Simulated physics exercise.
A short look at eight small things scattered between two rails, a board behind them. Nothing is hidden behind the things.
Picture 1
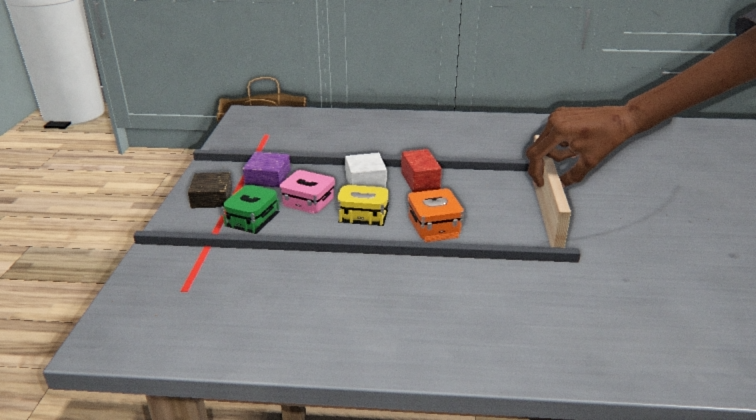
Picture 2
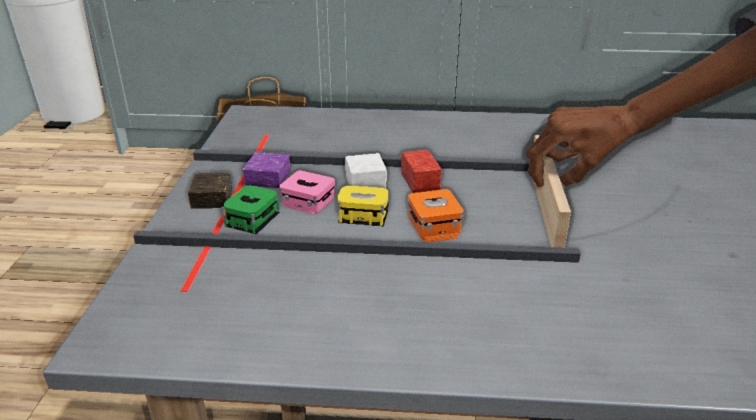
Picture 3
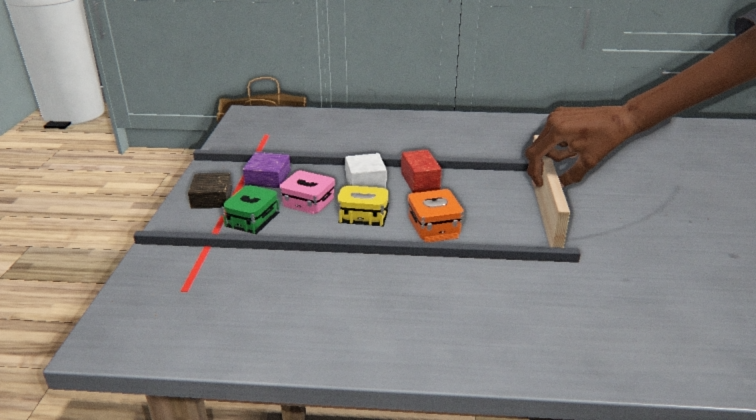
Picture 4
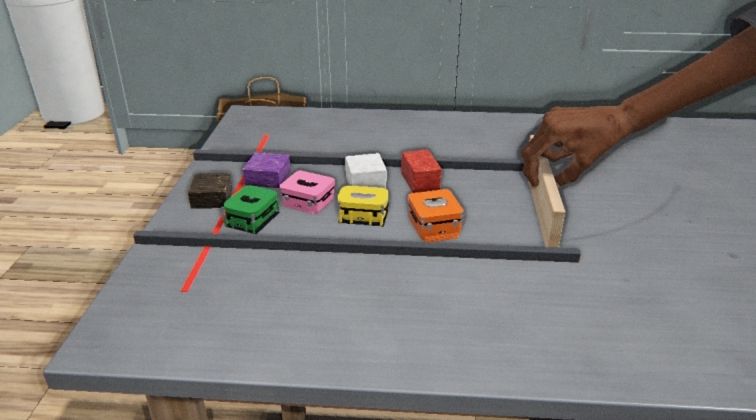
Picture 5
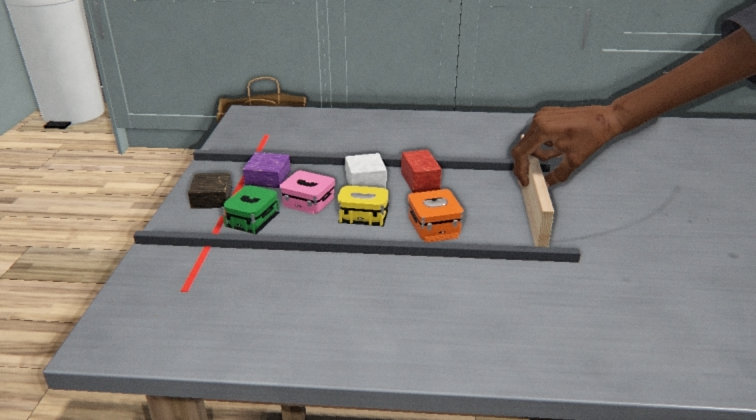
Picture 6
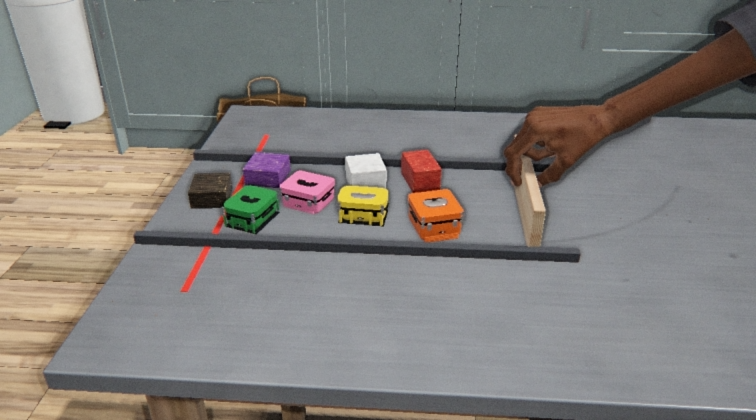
On a grey tabletop between two dark rails, four coloured cases and four blocks sit still around and to the right of a red line, while a hand at the right slides an upright wooden board slightly left toward them.
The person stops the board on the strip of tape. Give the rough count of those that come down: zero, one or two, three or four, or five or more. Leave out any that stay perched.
Here the number that fall off is three or four.
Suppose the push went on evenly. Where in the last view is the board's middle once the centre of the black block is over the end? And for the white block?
About (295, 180), and (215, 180) for the other.
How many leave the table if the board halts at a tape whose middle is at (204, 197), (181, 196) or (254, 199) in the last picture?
In that order 6, 7 and 2.
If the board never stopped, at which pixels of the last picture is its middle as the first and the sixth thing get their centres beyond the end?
Its middle is around (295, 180) and later (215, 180).
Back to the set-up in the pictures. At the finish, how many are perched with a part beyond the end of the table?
The number is 1.
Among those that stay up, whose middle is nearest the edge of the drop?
The yellow case ends nearest.
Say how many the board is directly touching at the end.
In contact: 2.
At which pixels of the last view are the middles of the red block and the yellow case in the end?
Near (232, 164) and (161, 202).
Soon after, none off yet; black block at rest near (211, 191); purple block at rest near (267, 170); green case at rest near (252, 210).
In the end, the number that fall off is three or four; gone, pink case, green case, purple block and black block.
